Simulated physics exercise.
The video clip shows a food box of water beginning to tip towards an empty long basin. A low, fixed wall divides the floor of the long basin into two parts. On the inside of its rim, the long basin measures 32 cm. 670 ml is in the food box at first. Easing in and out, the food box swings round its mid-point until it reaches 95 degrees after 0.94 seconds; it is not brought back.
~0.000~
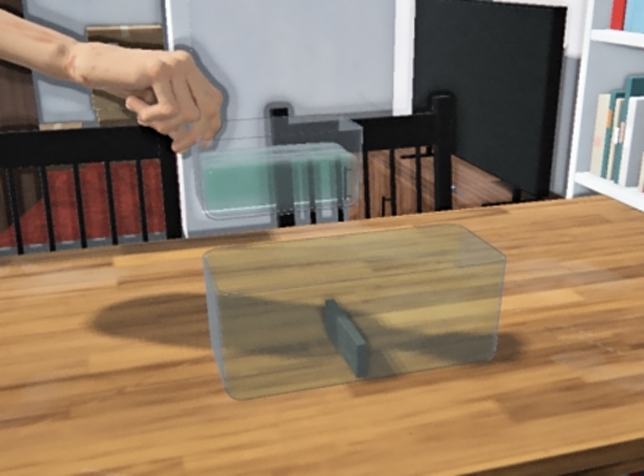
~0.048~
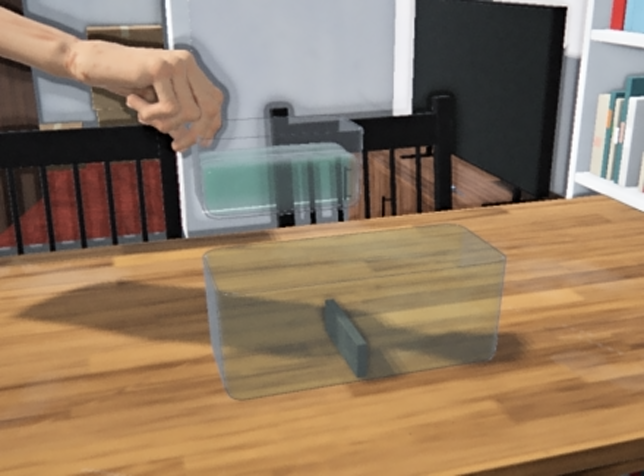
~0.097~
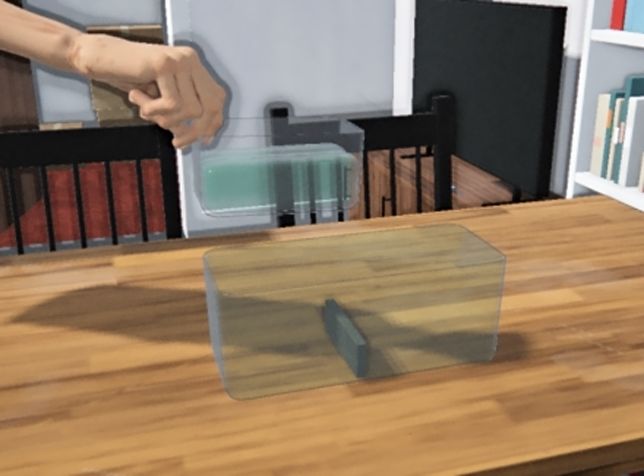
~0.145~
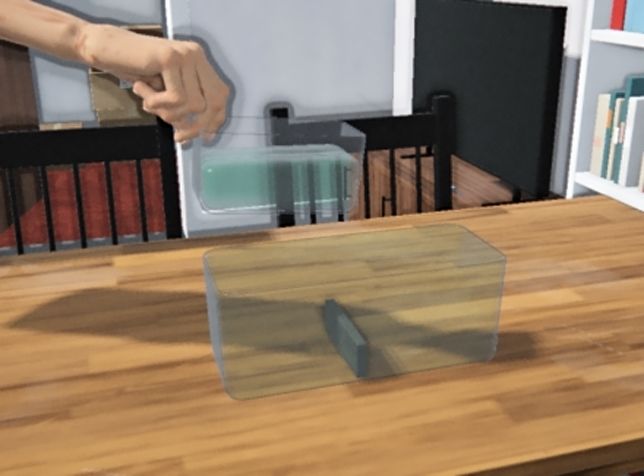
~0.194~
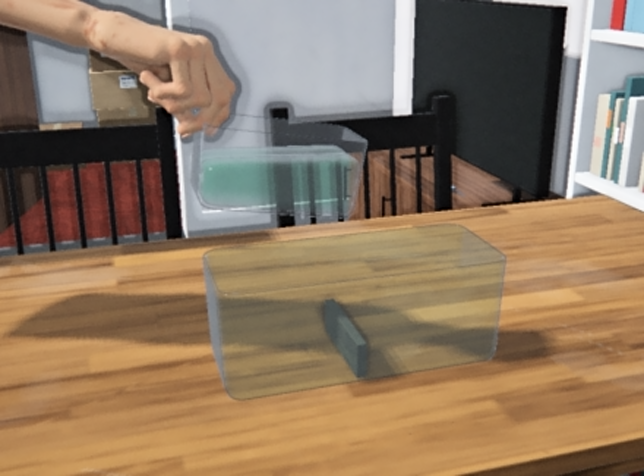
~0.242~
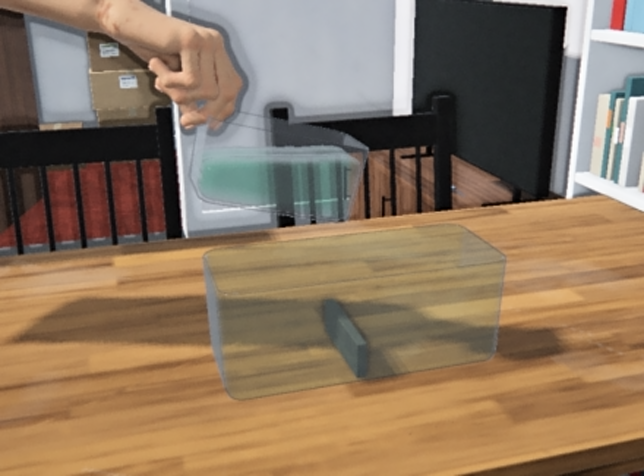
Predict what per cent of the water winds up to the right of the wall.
Roughly 88 per cent is past the wall.
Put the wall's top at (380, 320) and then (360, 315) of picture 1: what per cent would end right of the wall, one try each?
60 in a hundred, followed by 75 in a hundred.
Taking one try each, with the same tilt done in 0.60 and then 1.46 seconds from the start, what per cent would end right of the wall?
In order, 85 and 90 per cent.
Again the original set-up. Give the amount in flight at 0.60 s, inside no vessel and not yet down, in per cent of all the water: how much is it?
Roughly 32 percent.
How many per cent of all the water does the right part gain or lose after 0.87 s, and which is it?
Looks like it went upward, around 16 per cent.
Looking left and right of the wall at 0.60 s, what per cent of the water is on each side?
Roughly 0 sits left and 14 sits right.
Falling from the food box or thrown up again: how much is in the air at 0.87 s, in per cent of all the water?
Around 5 percent of the liquid.
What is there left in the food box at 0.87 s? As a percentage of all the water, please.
About 18 percent.
After 0.60 s the tilt is 68° and 55 per cent is still to pour, 0 is left of the wall and 13 right of it.
After 0.87 s the tilt is 94° and 17 per cent is still to pour, 6 is left of the wall and 71 right of it.
After 1.14 s the tilt is 95° and 4 per cent is still to pour, 9 is left of the wall and 84 right of it.
After 1.44 s the tilt is 95° and 1 per cent is still to pour, 10 is left of the wall and 88 right of it.
In the end 11 per cent lies left of the wall, 88 right of it and 1 outside.
